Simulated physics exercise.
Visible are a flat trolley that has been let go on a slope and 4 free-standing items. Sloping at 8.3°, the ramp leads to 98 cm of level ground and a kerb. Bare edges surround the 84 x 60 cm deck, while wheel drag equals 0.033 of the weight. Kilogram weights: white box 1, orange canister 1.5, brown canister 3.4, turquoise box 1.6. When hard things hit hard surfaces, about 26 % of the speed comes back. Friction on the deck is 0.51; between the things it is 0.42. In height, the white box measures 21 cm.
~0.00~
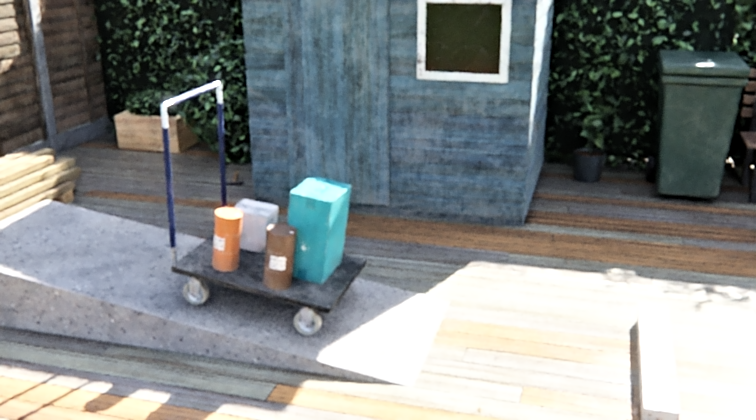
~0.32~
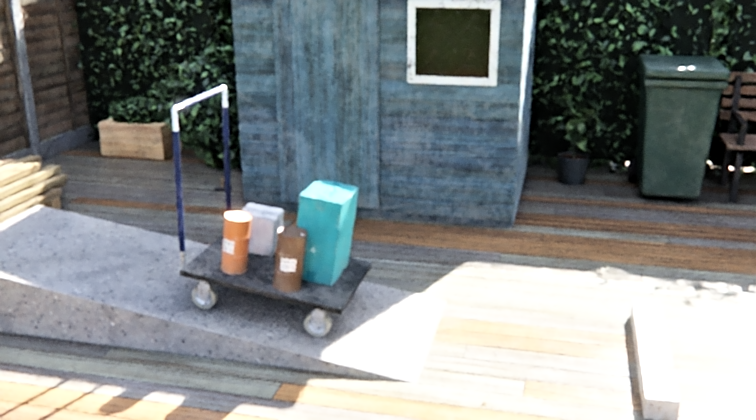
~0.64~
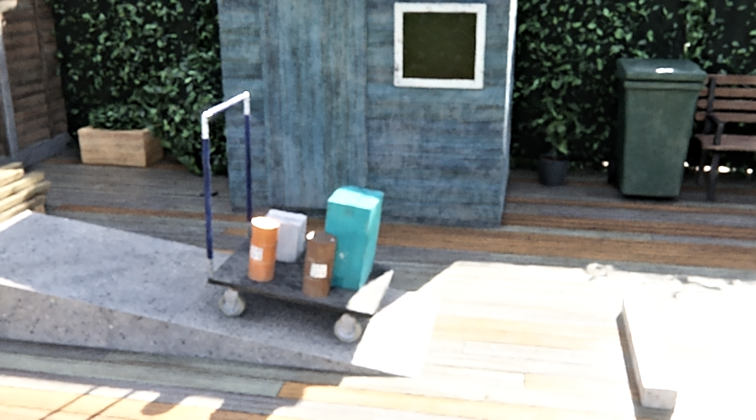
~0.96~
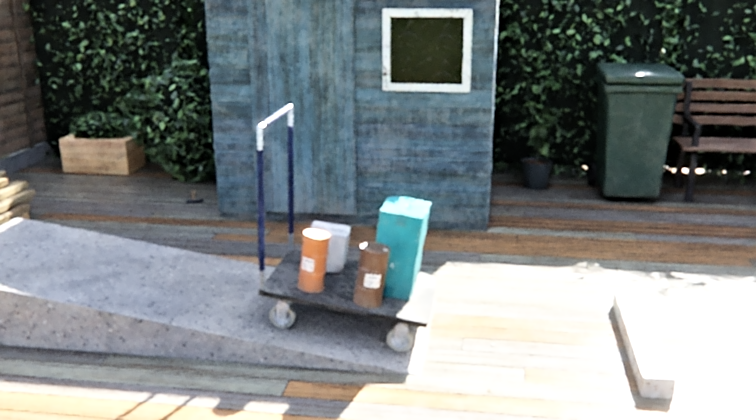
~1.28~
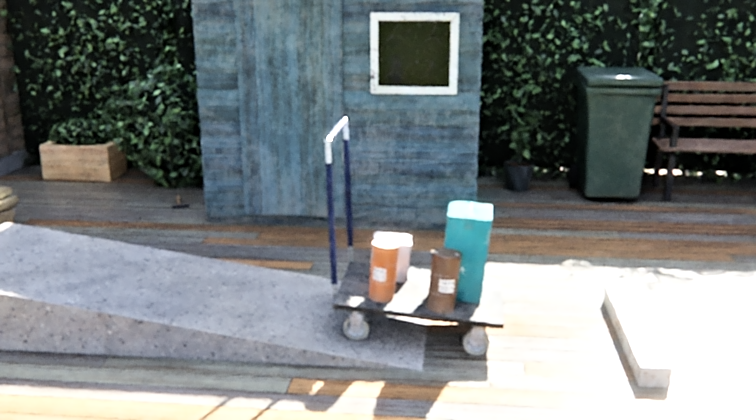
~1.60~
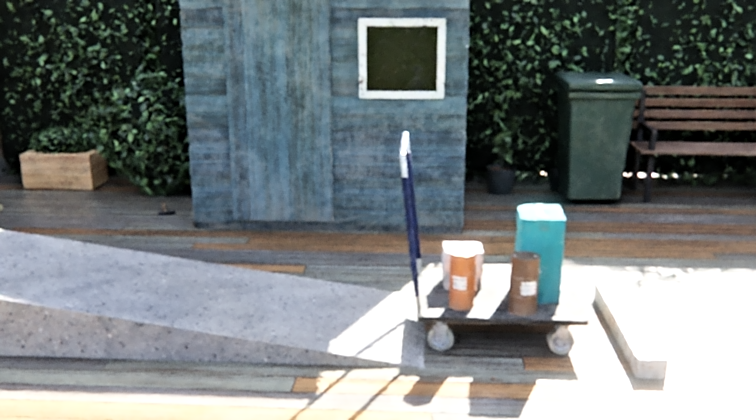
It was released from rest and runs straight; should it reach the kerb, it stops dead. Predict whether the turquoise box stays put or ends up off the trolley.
It never falls off.
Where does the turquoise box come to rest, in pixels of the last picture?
Somewhere around (611, 254).
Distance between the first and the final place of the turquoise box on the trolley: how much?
I'd say about 12 cm between start and finish.
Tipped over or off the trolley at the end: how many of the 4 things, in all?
I count 1.
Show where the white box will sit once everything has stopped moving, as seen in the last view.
Near (532, 267).
After 1.90 s, trolley at the kerb; turquoise box moved 8 cm near (604, 254); orange canister 4° off its base; brown canister moved 8 cm.
After 2.00 s, trolley at the kerb; turquoise box 4° off its base near (611, 253); orange canister 17° off its base; brown canister 8° off its base.
After 2.60 s, trolley at the kerb; turquoise box moved 11 cm near (609, 254); orange canister 68° off its base; white box moved 12 cm.
In the end (3.3 s), toppled on the trolley, orange canister; not toppled but over 10 cm from the start, white box and turquoise box; brown canister under 10 cm from the start. At the end, from the last picture's camera, turquoise box near (611, 254).
